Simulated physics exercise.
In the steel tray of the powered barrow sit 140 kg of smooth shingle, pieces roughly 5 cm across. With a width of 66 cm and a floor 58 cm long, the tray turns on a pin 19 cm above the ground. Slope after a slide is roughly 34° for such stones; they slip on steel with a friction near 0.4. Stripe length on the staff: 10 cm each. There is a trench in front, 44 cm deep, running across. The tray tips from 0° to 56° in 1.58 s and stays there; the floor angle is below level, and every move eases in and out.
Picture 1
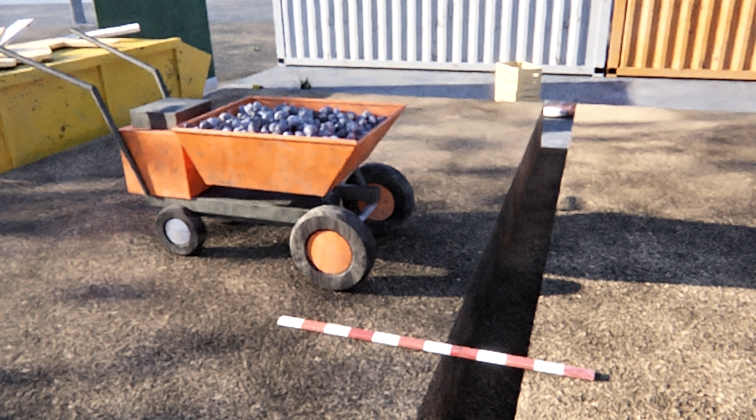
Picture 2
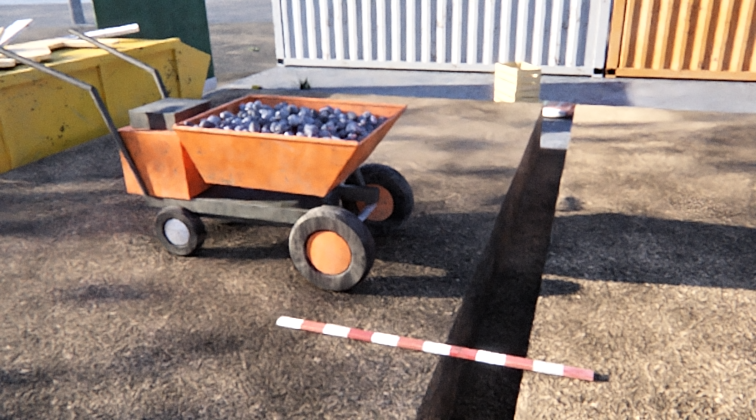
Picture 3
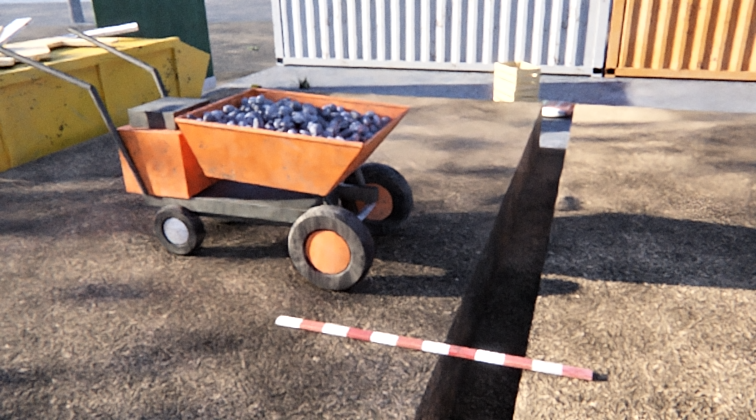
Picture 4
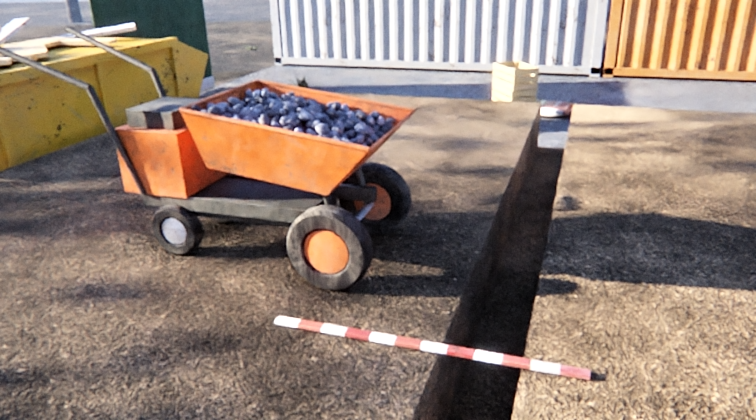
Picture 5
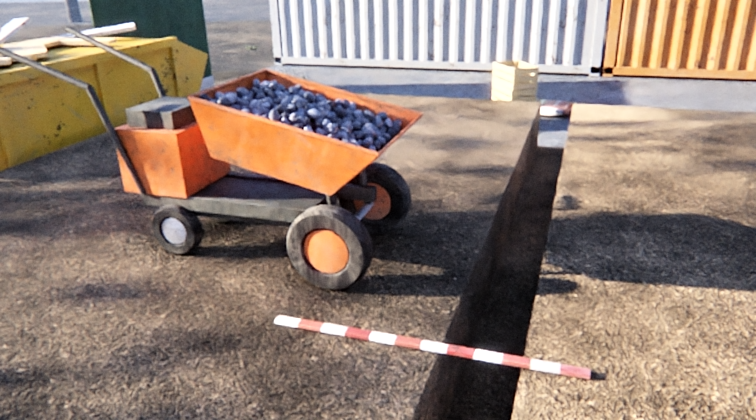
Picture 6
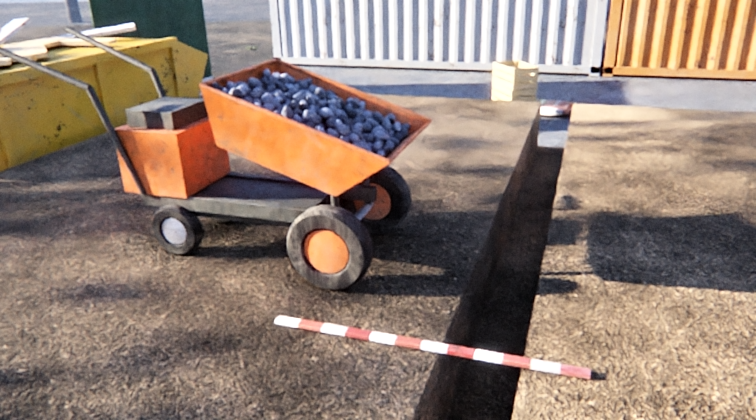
In this clip, an orange powered barrow loaded with smooth dark stones stands beside a trench and a red-and-white striped staff; its tray starts level, then gradually tilts, the rear rising and the front lip dipping slightly toward the right.
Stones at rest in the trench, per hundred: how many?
Approx. 70 %.
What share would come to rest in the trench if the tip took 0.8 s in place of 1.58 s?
Roughly 65 per cent.
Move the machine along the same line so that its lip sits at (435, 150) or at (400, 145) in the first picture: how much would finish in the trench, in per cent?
First some 20, then 45 per cent.
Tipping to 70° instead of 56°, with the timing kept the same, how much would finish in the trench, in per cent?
Then about 90 per cent.
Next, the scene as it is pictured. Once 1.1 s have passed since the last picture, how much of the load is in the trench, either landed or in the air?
Some 25 per cent of the load by that point.
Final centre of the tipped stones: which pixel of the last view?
Look at roughly (501, 342).
Then, 0.6 s after the last picture the floor is at 47°, 100 % in the tray; the foremost stones are at (437, 182).
Then, 1.1 s after the last picture the floor is at 56°, 73 % in the tray, 3 % short of the trench, 24 % in the trench; the foremost stones are at (536, 283).
Then, 1.4 s after the last picture the floor is at 56°, 50 % in the tray, 2 % short of the trench, 45 % in the trench, 2 % past the trench; the foremost stones are at (612, 275).
Then, 3.4 s after the last picture the floor is at 56°, 27 % in the tray, 1 % short of the trench, 70 % in the trench, 2 % past the trench; the foremost stones are at (692, 289).
